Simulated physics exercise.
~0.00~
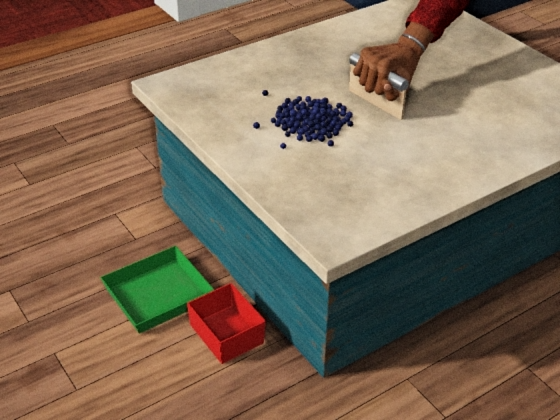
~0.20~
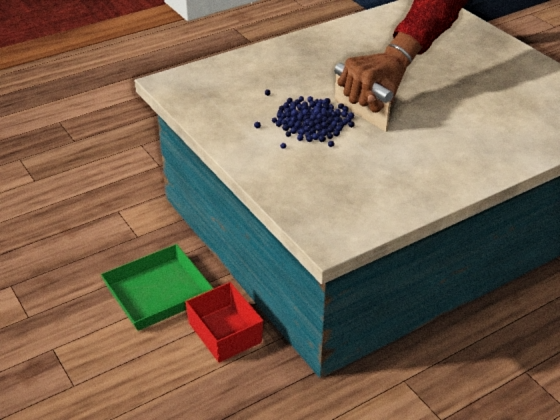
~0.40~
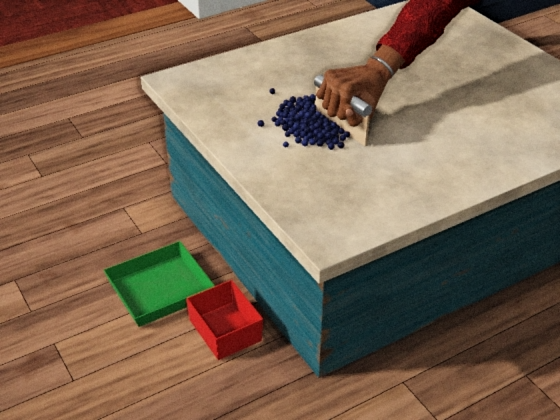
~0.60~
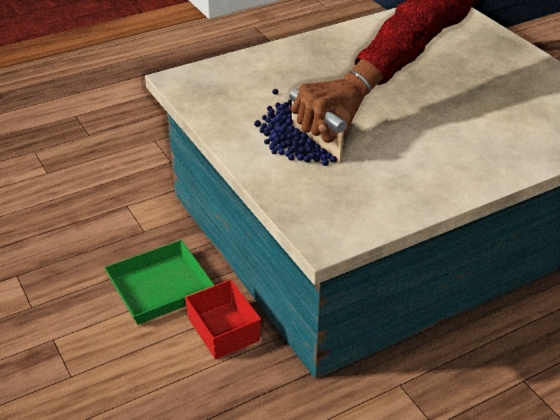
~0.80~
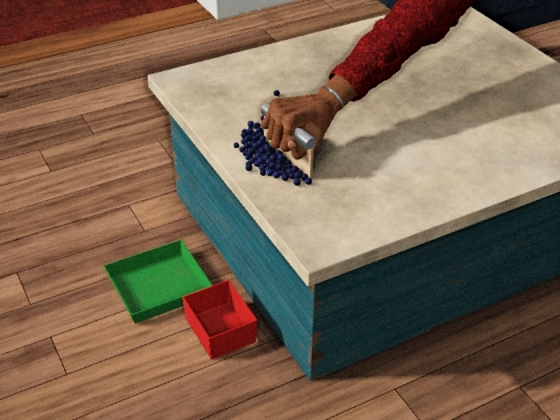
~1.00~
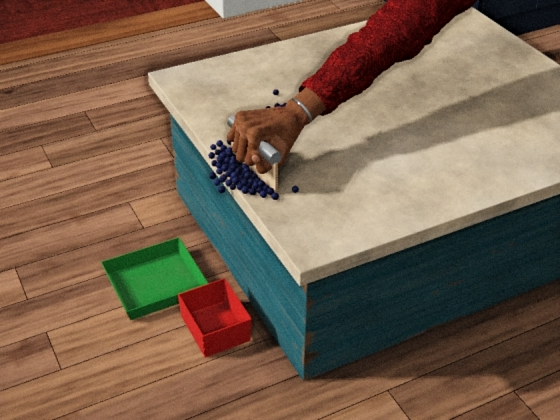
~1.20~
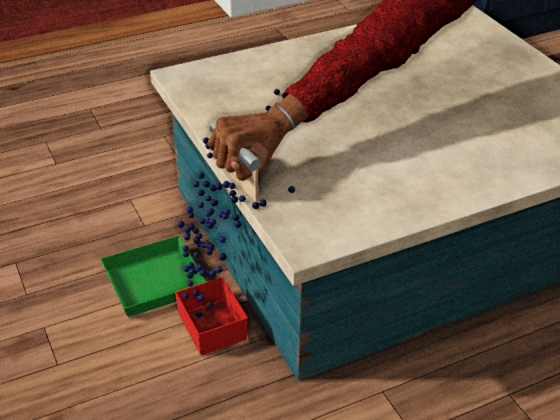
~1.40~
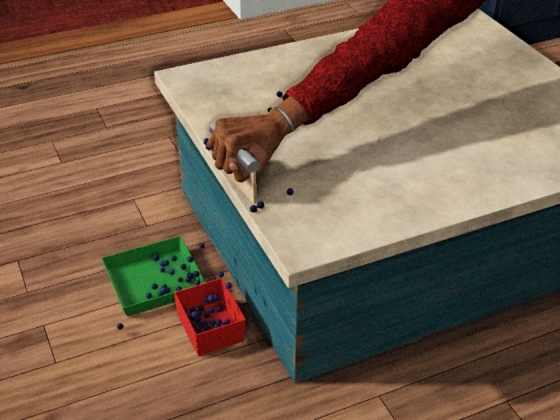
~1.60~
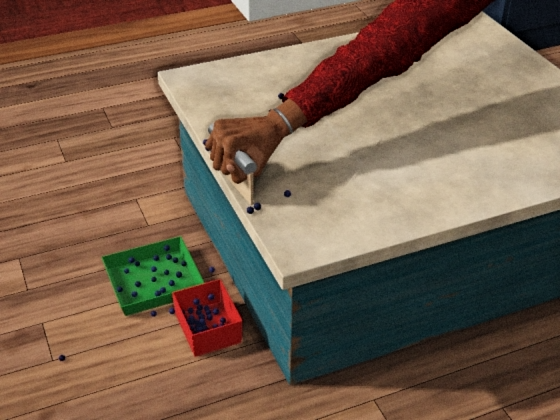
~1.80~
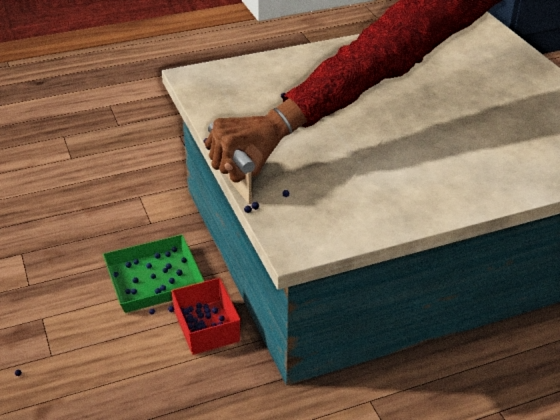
In the video, a red-sleeved hand pushes a pile of dark blue berries left across a pale tabletop with a scraper, stopping at the edge as many spill into red and green trays below; some stay on top, and one rolls left across the wooden floor.
